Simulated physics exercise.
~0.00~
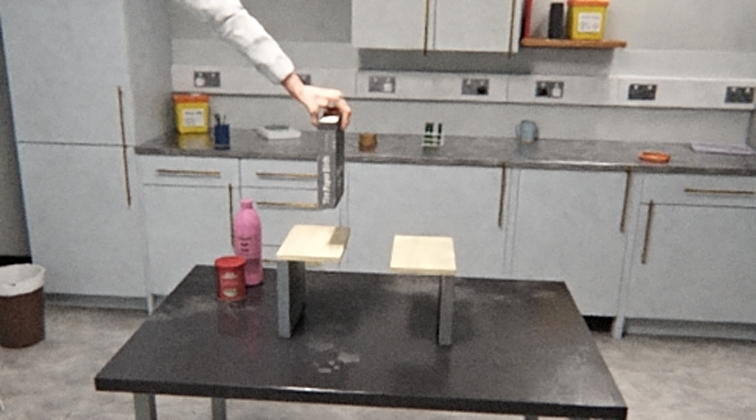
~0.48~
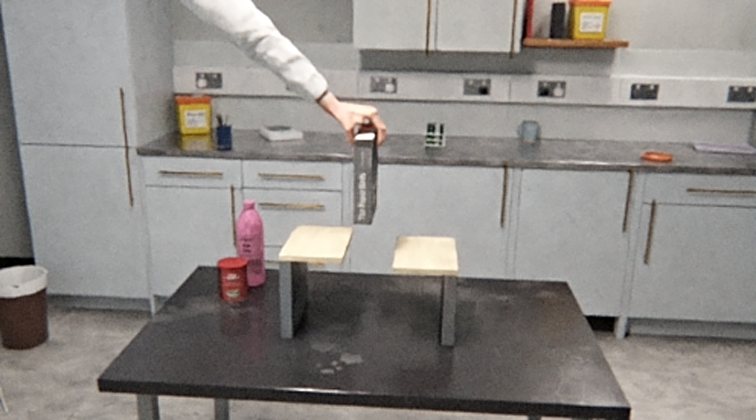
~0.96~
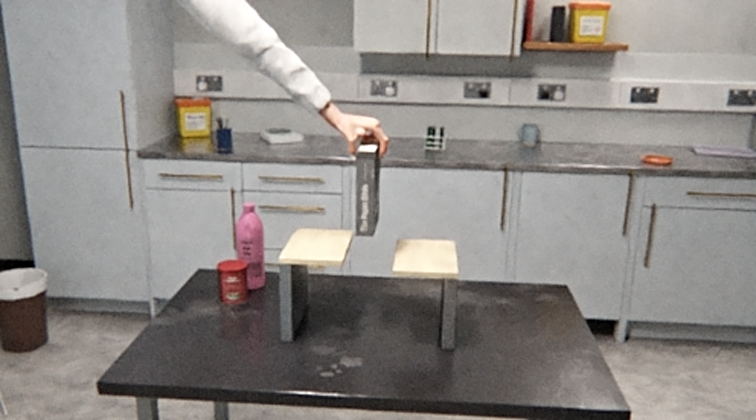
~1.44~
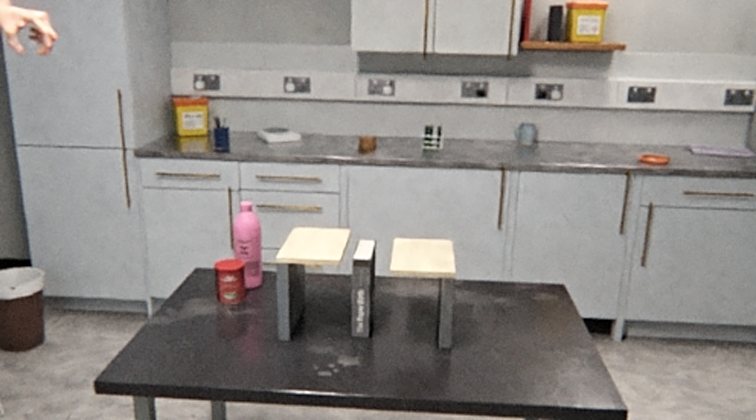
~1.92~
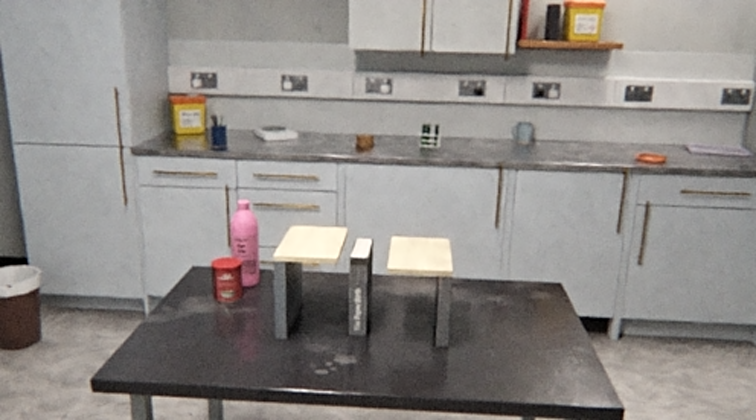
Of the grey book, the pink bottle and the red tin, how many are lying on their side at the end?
None of them are lying on their side. The grey book, the pink bottle and the red tin all stand upright on the table.
